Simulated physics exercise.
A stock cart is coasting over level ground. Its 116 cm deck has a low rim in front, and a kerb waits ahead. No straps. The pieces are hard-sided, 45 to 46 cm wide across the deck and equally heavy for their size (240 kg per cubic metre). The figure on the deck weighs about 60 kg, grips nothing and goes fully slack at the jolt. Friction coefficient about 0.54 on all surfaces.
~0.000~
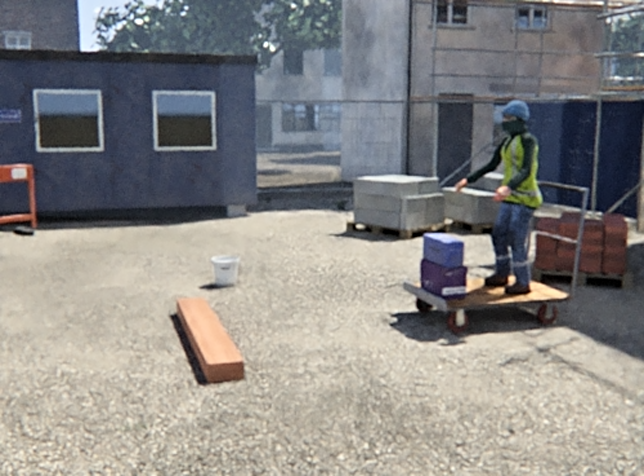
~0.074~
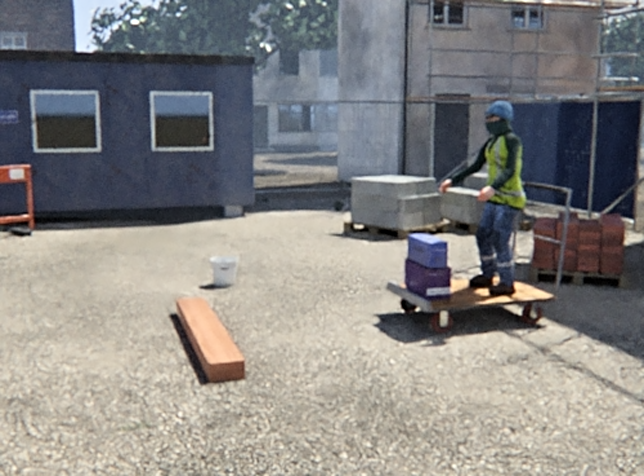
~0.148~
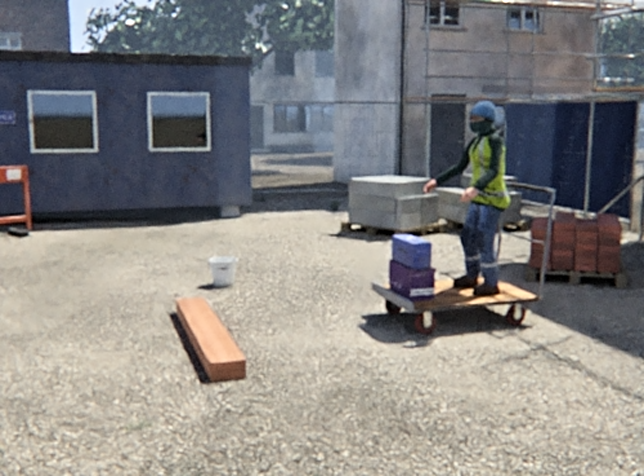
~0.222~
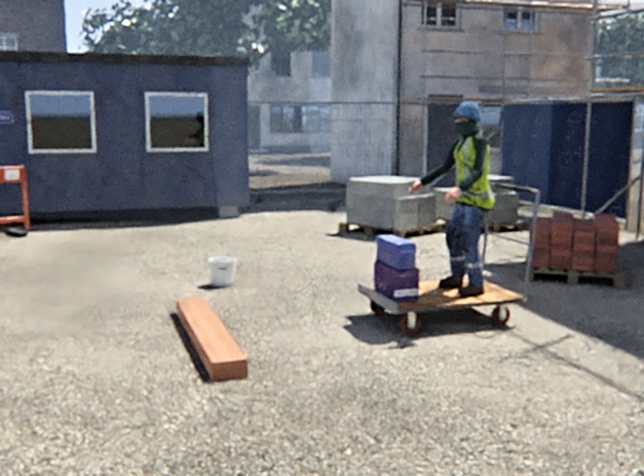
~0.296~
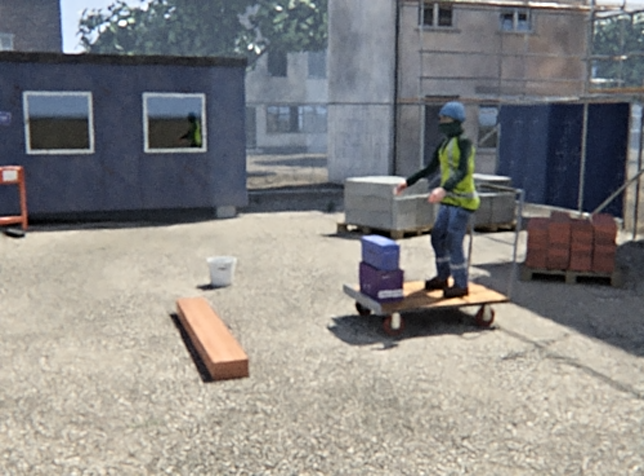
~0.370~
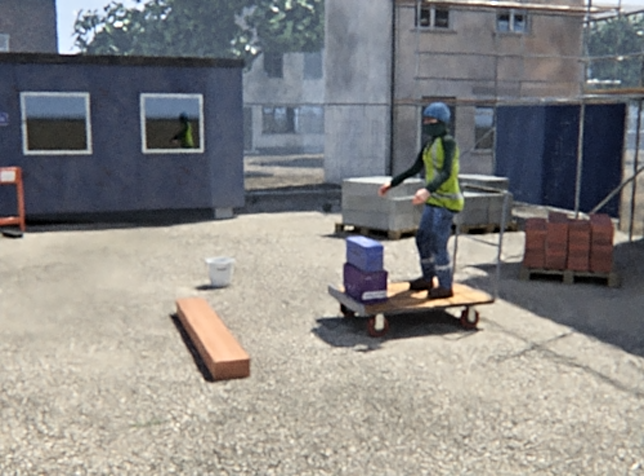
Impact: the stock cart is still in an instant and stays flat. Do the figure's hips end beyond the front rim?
In the end the figure's hips stay behind the front rim.
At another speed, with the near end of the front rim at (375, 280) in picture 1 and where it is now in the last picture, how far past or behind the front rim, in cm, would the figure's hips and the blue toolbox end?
Then hips 60 behind, blue 30 past.
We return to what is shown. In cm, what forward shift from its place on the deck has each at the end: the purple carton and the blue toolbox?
Forward: Purple 5, blue 60.
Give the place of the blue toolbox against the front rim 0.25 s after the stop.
About 20 cm past the rim.
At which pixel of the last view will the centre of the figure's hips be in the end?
Near (233, 261).
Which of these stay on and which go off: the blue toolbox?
Blue off.
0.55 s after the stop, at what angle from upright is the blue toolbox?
It is tilted some 90°.
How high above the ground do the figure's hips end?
Roughly 65 cm above it.
The wheels strike at 0.96 s.
After 1.51 s the figure's hips are 27 cm behind the rim, near (244, 256) in the last picture's view.
After 1.96 s the figure's hips are 18 cm behind the rim, near (233, 261) in the last picture's view.
At rest, 2.5 s, past the rim, blue toolbox; behind it, purple carton and the figure's hips.
